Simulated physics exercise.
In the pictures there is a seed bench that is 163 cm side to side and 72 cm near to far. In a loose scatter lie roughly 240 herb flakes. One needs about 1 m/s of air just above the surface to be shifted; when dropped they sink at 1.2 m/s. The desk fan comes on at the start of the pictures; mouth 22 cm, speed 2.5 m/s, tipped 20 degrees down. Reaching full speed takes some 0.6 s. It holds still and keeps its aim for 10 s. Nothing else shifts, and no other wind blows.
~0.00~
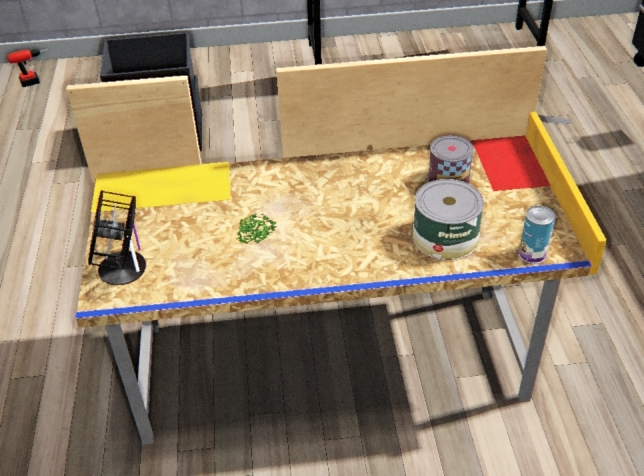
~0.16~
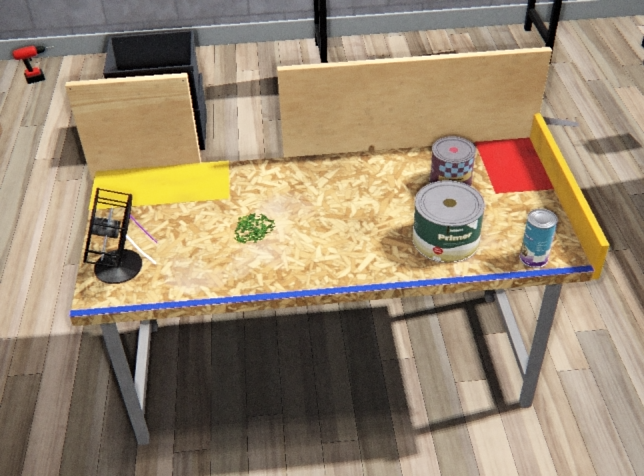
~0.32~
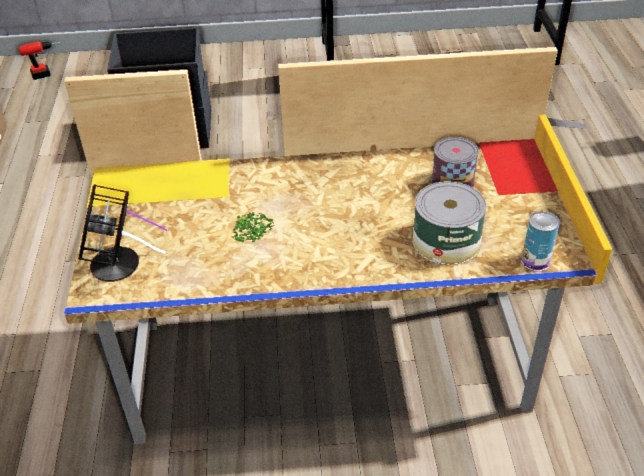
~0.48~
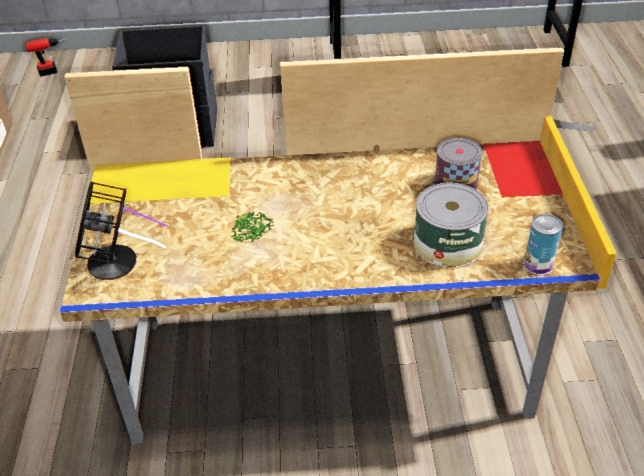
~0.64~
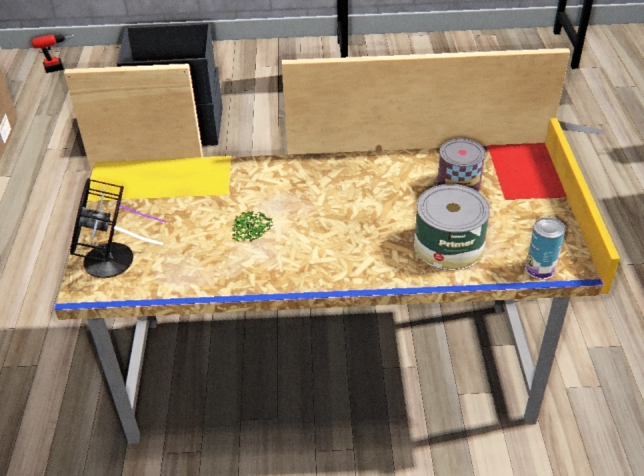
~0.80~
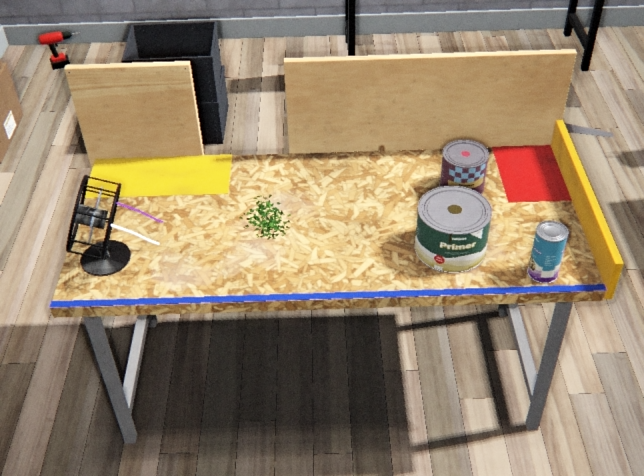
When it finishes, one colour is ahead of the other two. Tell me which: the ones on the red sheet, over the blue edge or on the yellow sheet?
At the end, red beats the other two.
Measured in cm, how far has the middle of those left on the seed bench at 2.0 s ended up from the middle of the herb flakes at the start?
Measured offset: Approx. 95 cm.
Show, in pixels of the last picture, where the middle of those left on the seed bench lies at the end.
Near (537, 147).
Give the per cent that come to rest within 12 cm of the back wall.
I'd put it at about 90 percent.
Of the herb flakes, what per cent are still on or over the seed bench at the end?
Roughly 100 in a hundred.
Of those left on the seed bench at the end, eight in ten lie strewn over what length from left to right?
Around 20 centimetres from left to right.
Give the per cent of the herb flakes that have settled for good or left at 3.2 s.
30 %.
After 2.0 s, 98 % are on the move or not yet settled, 50 % are on the red sheet, 0 % on the yellow sheet and 0 % over the blue edge; the middle of those still in play is near (508, 148).
After 3.2 s, 68 % are on the move or not yet settled, 74 % are on the red sheet, 0 % on the yellow sheet and 0 % over the blue edge; the middle of those still in play is near (532, 146).
After 5.5 s, 52 % are on the move or not yet settled, 82 % are on the red sheet, 0 % on the yellow sheet and 0 % over the blue edge; the middle of those still in play is near (537, 147).
After 10.0 s, at the end, 86 % are on the red sheet, 0 % on the yellow sheet and 0 % over the blue edge; the middle of those still in play is near (537, 147).
